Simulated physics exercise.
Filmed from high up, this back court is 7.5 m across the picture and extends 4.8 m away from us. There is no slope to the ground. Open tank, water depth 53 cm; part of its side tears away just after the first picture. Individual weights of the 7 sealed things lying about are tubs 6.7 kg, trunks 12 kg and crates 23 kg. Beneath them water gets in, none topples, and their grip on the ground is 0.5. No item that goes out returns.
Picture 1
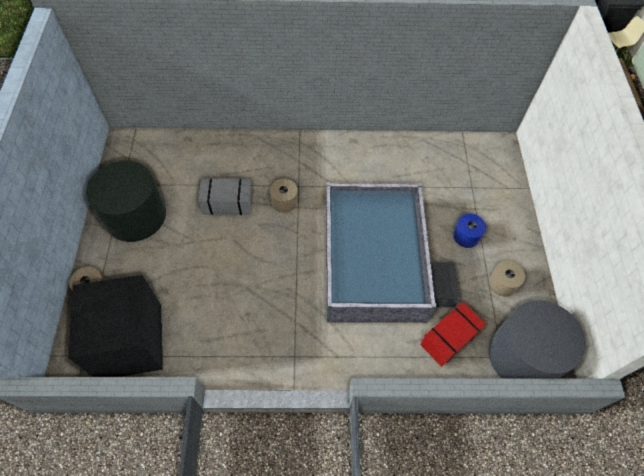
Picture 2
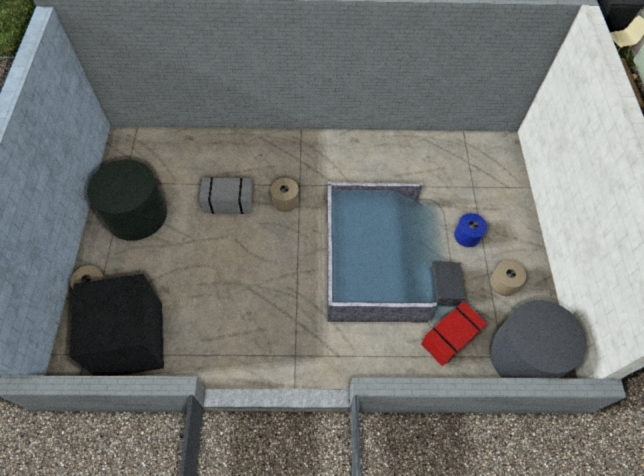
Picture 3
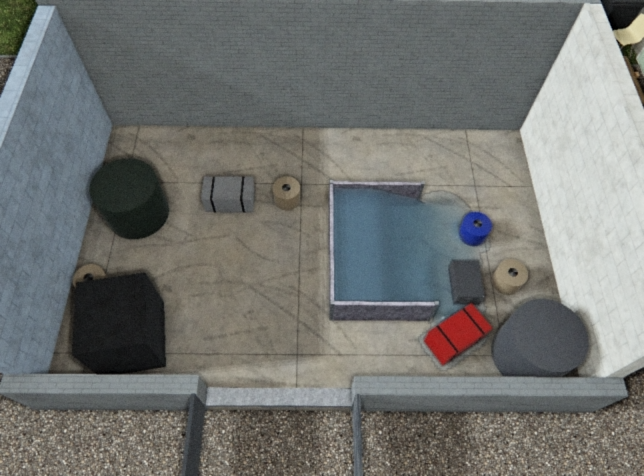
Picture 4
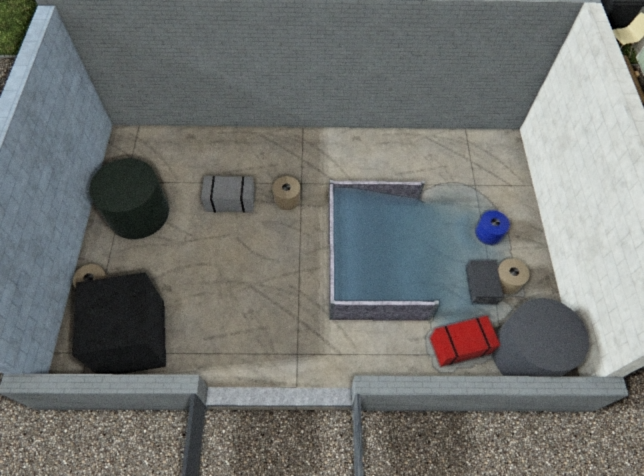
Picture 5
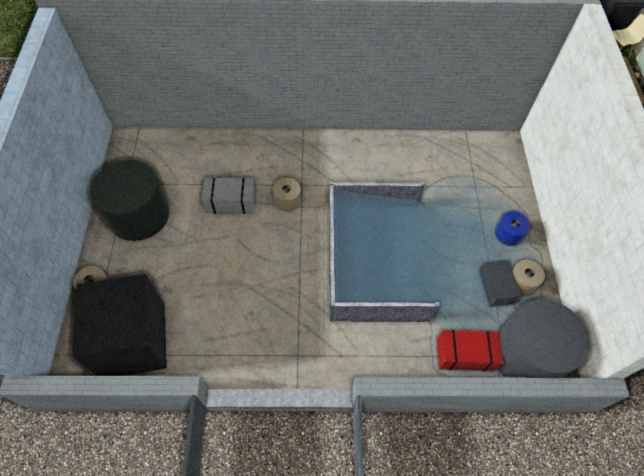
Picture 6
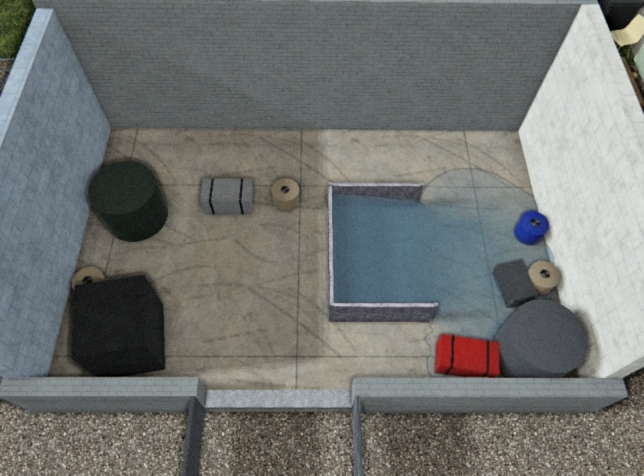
A rectangular tank of blue water stands right of centre in a walled concrete court, seen from high above by a camera that barely shifts. Around it are a red trunk, blue tub, dark grey crate and large grey round object at right, with dark bulky objects and a strapped grey trunk at left. The tank's right side opens, water spreads rightward, and the crate, tub, trunk and a tan drum slide right, the trunk turning.
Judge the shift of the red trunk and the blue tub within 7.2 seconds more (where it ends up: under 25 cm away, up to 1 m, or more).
As I see it, the red trunk goes a great distance. The blue tub goes a great distance.
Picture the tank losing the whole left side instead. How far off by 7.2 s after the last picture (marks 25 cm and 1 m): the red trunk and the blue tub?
Note: Red trunk unmoved, blue tub unmoved.
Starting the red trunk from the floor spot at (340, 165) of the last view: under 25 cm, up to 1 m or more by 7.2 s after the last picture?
From that spot, it is pushed far off.
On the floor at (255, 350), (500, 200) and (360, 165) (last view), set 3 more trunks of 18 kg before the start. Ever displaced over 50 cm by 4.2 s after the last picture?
Respectively: Smaller, greater, greater.
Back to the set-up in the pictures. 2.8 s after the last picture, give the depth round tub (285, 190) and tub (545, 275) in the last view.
About 0 and 17 cm.
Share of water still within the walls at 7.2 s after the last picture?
About 98 in a hundred parts of the water.
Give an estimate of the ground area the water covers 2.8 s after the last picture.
The covered patch comes to about 18 m2.
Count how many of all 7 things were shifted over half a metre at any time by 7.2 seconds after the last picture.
Count: 6.
Then, 0.9 s after the last picture the red trunk is near (455, 364), 0.5 m from its start, aground; the blue tub is near (527, 197), 1.0 m from its start, afloat; 0 of 7 are out; 3 afloat.
Then, 2.8 s after the last picture the red trunk is near (399, 327), 0.8 m from its start, afloat; the blue tub is near (360, 138), 2.5 m from its start, aground; 0 of 7 are out; 3 afloat.
Then, 4.8 s after the last picture the red trunk is near (326, 327), 1.9 m from its start, aground; the blue tub is near (188, 160), 4.8 m from its start, afloat; 0 of 7 are out; 2 afloat.
Then, 7.2 s after the last picture the red trunk is near (281, 326), 2.5 m from its start, aground; the blue tub is near (102, 166), 6.1 m from its start, afloat; 0 of 7 are out; 2 afloat.
